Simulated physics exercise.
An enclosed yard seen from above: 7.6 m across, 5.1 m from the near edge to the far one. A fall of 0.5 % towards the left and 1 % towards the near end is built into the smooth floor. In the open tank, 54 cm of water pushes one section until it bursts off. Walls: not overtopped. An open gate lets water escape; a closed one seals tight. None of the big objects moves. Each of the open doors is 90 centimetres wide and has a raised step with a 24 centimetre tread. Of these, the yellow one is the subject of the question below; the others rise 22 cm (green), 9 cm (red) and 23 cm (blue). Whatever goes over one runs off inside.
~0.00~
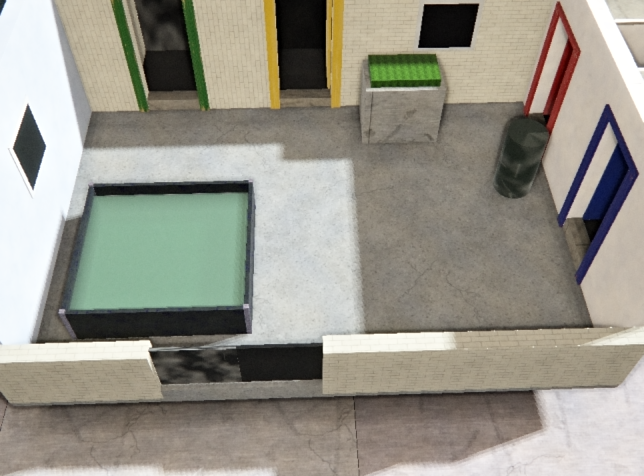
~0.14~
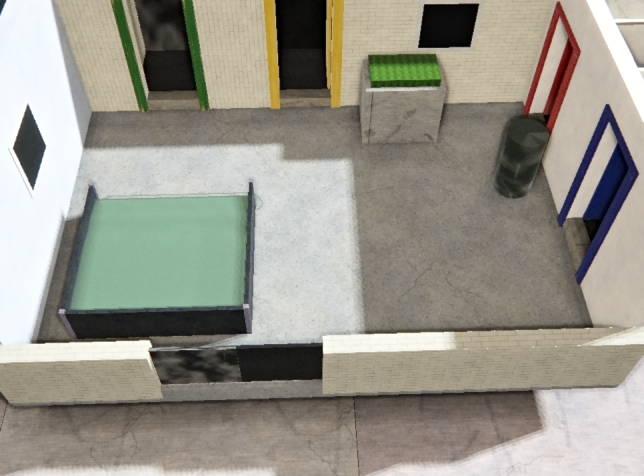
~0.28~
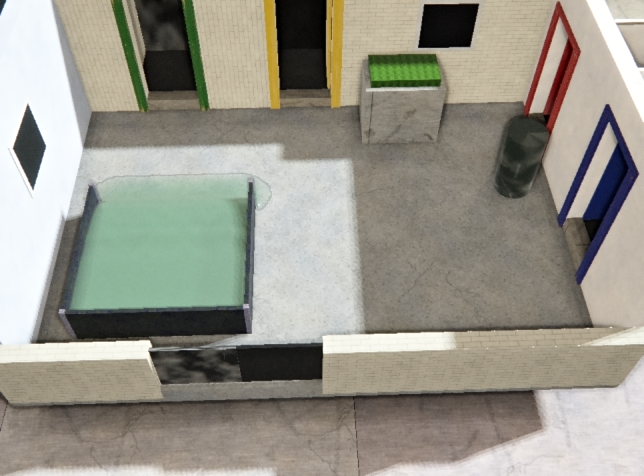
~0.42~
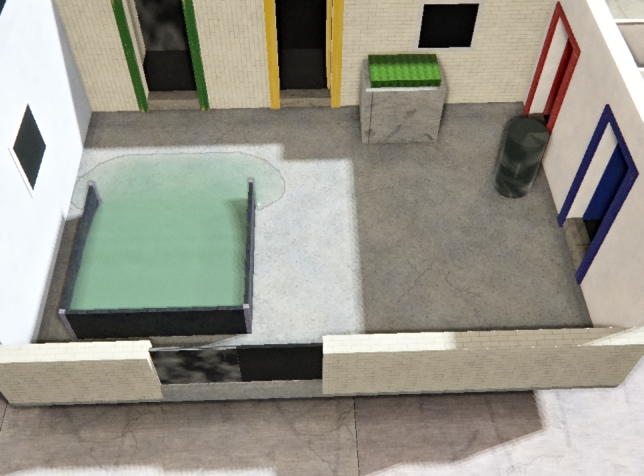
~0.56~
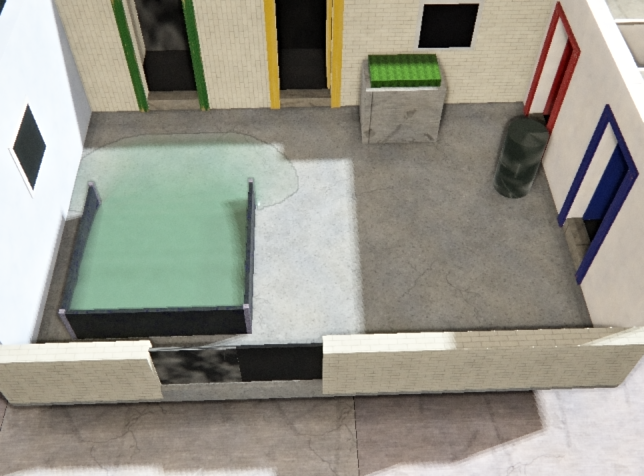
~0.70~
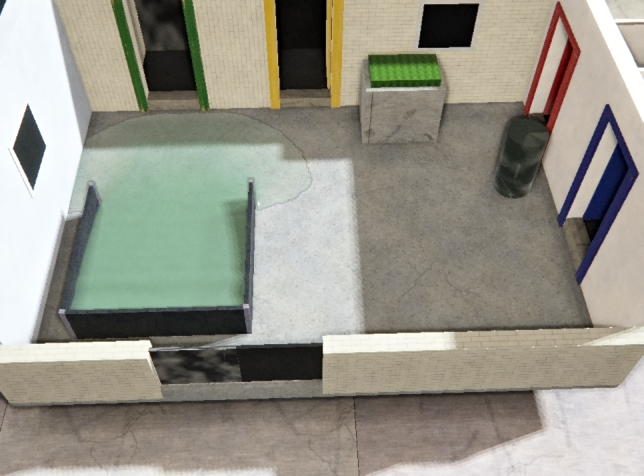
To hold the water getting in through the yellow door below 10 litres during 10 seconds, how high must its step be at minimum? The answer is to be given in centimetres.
16 cm.
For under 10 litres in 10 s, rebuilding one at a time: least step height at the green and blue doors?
You'd want some 31 cm at green and some 6.0 cm at blue.
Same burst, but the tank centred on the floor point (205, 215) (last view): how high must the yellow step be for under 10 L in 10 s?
In that case about 20 cm.
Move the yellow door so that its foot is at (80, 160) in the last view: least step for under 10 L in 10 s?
Close to 24 cm at the least.
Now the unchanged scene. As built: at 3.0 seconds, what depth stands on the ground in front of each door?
Door by door, in centimetres - yellow 16, green 28, red 0, blue 0.
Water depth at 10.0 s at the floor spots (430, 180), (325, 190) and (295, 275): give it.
I'd read roughly 2, 5 and 6 cm there.
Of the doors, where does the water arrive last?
The answer is the blue door.
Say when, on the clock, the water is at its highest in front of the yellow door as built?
Crest at t of about 2.2 s.
After 1.4 s water covers 30 % of the floor, deepest (37 cm) near (92, 113); 11 cm at the yellow door, 0 litres in over its 19 cm step.
After 3.0 s water covers 35 % of the floor, deepest (30 cm) near (350, 114); 16 cm at the yellow door, 0 litres in over its 19 cm step.
After 10.0 s water covers 95 % of the floor, deepest (12 cm) near (89, 128); 3 cm at the yellow door, 2 litres in over its 19 cm step.
At the yellow door as built, the water arrived by 1.2 s and peaked near 18 cm at 2.2 s.
With a step of 13.5 cm, 22 litres would have come in within the 10 s; with 18 cm, 4 litres. So under 10 litres takes about 16 cm.
